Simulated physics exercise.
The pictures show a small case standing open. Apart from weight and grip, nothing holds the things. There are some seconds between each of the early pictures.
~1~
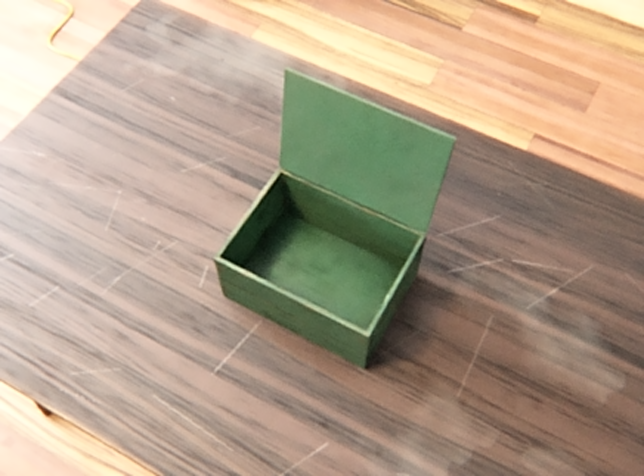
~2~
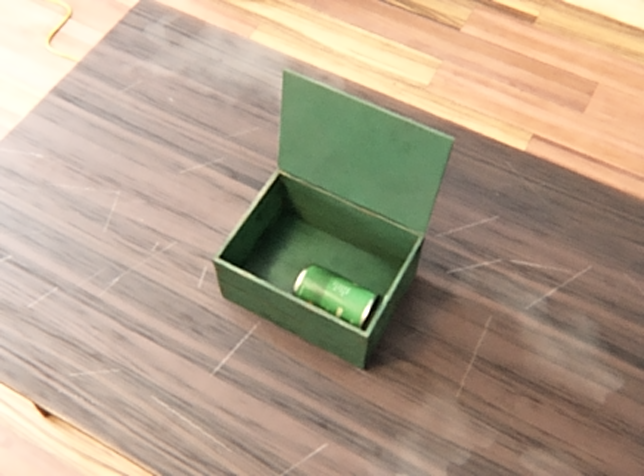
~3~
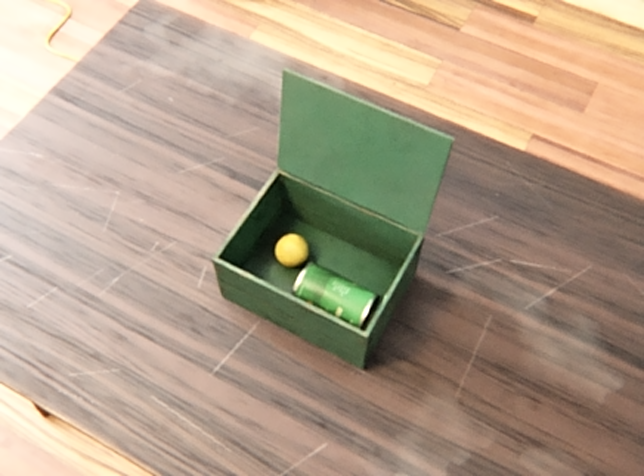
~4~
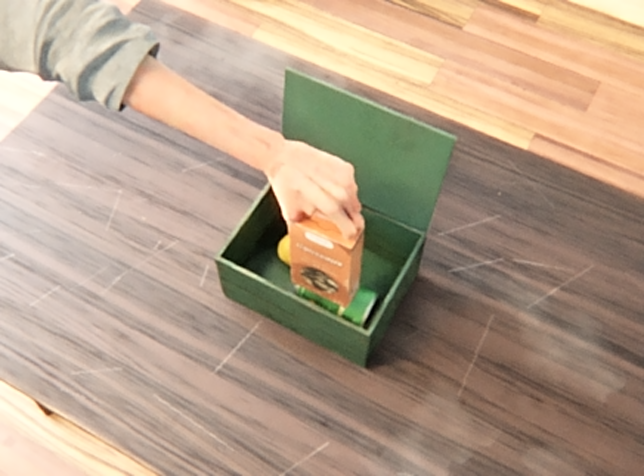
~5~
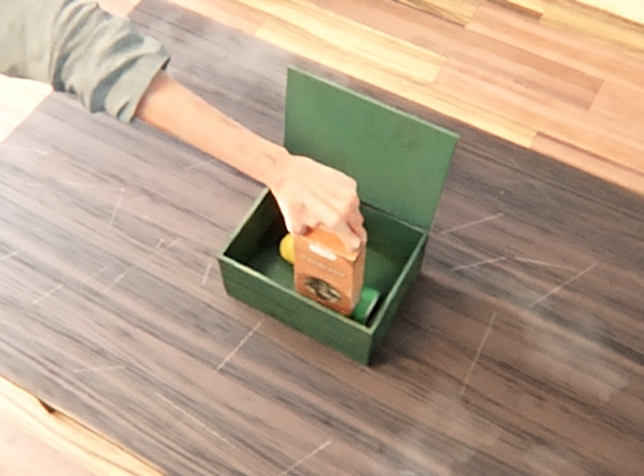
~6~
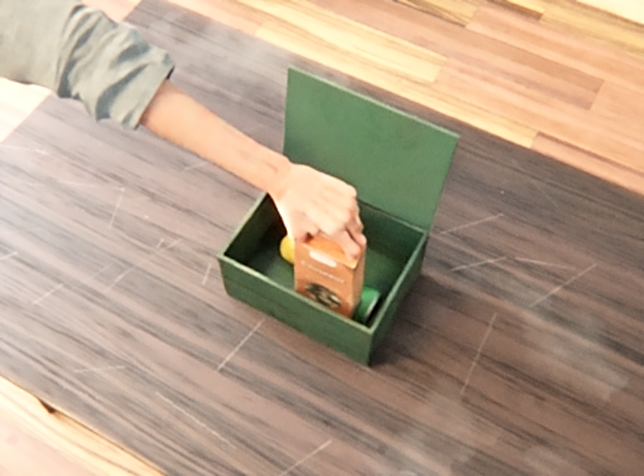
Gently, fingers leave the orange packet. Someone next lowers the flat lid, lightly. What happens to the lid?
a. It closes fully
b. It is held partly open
b, it is held partly open.
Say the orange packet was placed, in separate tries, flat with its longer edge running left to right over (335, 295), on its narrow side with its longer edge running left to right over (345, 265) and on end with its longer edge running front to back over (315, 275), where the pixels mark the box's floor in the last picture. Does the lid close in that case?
The lid does shut the first time, does shut the second time and won't shut the third time.
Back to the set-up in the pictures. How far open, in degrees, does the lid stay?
Near 12° up from the rim.
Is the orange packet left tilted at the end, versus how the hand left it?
It tips.
Then, 1.20 s past the last view, lid starting down; orange packet rocked 68° from its first pose near (335, 277); green tin displaced about its own width.
Then, 1.90 s past the last view, lid 35° above the rim; orange packet rocked 68° from its first pose near (335, 277); green tin displaced about its own width.
Finally, lid 12° above the rim; down or leaning hard in the box, orange packet; moved from the start, green tin; yellow lemon still in place. Final places as the last picture's camera would see them, orange packet near (335, 277).
